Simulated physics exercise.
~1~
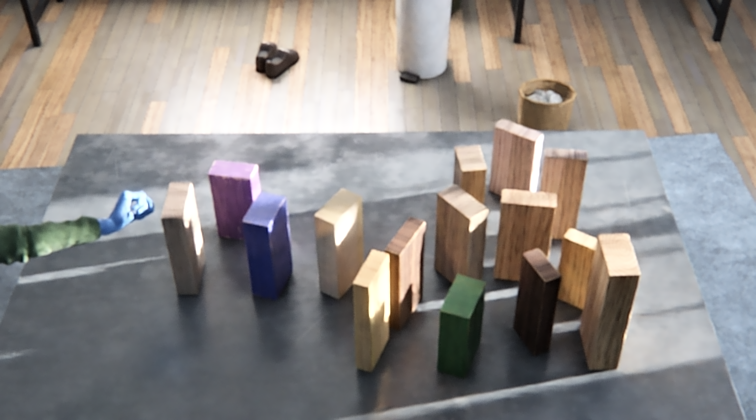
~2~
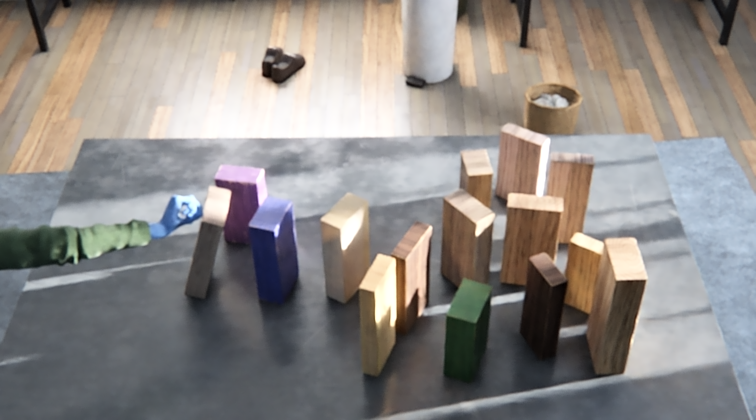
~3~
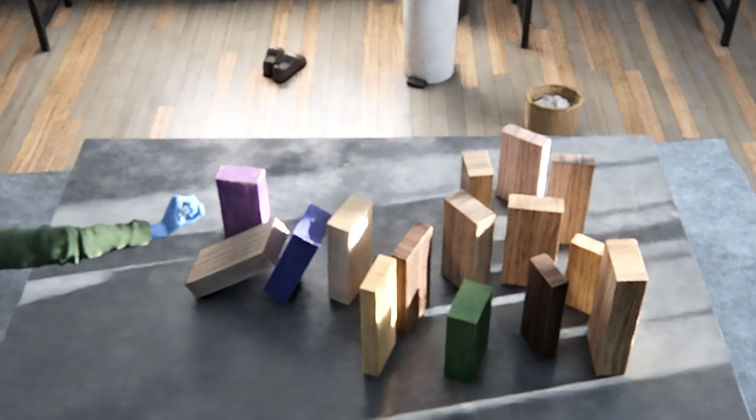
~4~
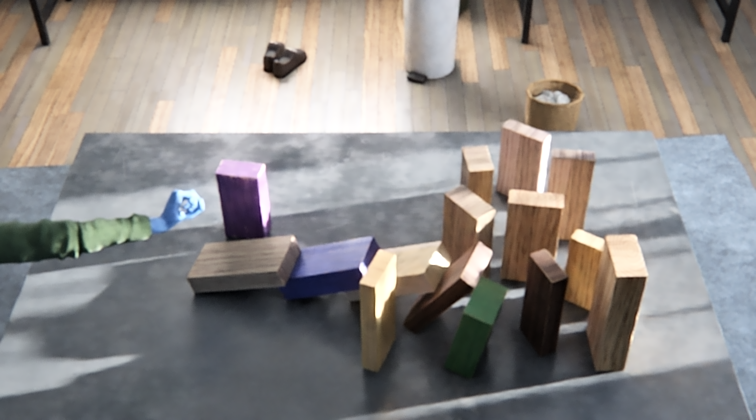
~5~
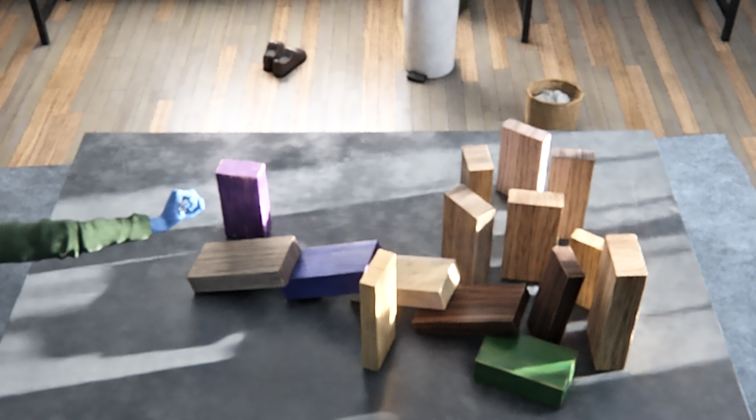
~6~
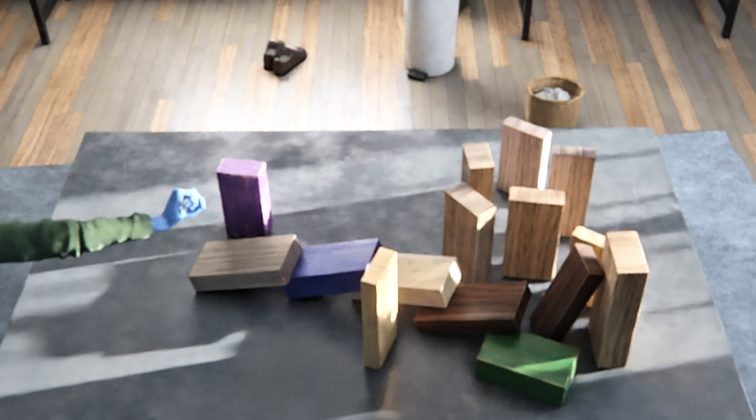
A gloved hand tips a wooden block rightward, toppling several others, including blue and green.
